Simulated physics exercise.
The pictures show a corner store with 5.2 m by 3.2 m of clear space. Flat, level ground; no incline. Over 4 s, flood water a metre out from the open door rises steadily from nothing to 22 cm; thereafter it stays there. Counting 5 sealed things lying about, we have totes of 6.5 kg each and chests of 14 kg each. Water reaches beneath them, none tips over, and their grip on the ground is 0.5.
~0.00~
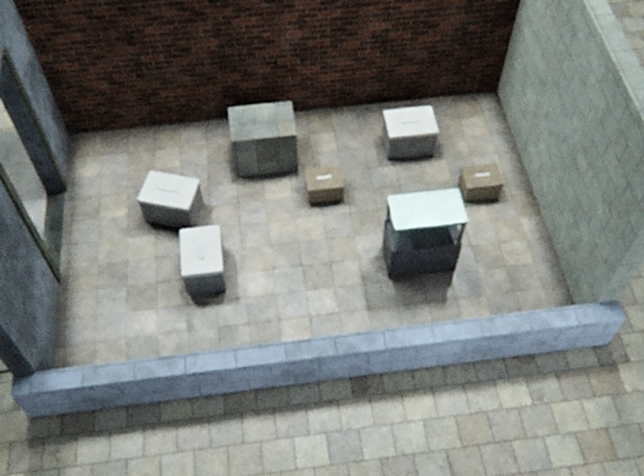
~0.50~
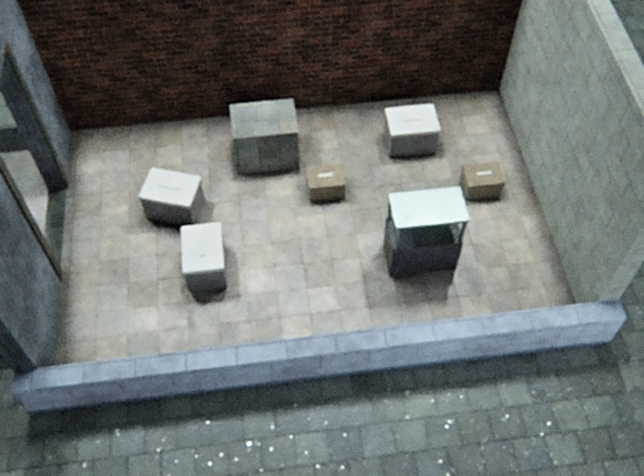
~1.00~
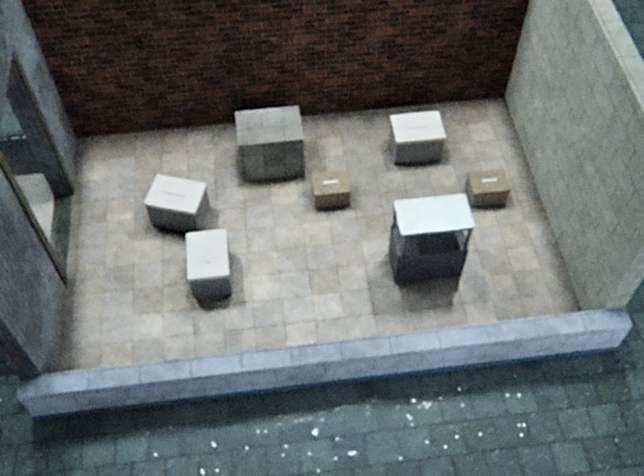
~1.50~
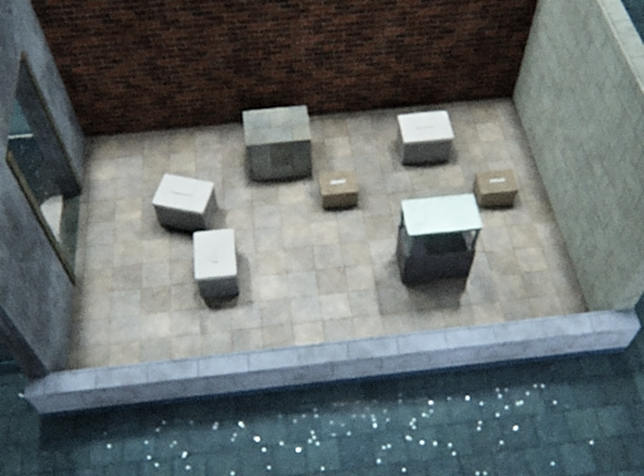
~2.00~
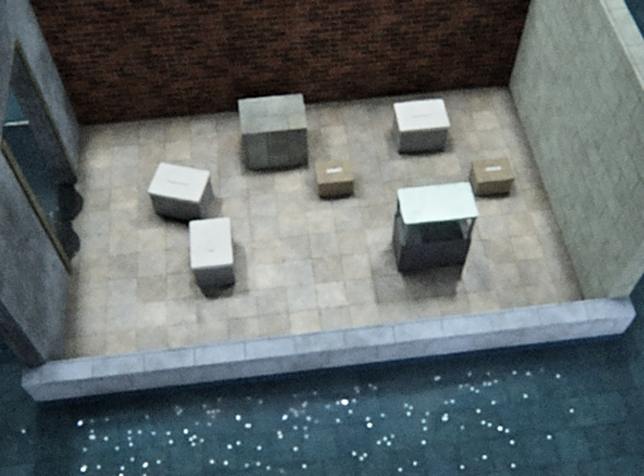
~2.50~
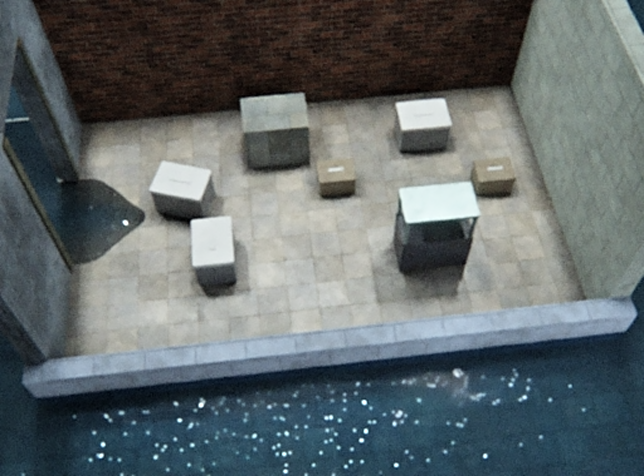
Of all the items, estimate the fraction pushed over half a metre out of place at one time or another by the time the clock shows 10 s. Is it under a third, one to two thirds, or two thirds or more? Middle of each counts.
One to two thirds.
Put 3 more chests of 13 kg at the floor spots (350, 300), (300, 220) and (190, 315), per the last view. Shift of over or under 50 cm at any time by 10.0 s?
The three, in order: Larger, larger, smaller shift.
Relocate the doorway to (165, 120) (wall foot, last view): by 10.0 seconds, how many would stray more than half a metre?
Then 2 of them would.
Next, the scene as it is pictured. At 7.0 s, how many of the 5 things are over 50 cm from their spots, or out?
I make it 2.
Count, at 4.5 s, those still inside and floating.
Of them, 0.
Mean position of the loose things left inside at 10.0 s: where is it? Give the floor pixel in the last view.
Close to pixel (477, 196).
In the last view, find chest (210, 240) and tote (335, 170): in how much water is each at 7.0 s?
Roughly 5 and 5 cm.
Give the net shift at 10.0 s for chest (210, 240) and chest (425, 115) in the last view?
First 300 cm, then 20 cm.
After 3.5 s 0 of 5 are over 50 cm from their spots; 0 afloat.
After 4.5 s 0 of 5 are over 50 cm from their spots; 0 afloat.
After 7.0 s 2 of 5 are over 50 cm from their spots; 0 afloat.
After 10.0 s 3 of 5 are over 50 cm from their spots, and 3 have been at some point; 5 afloat.
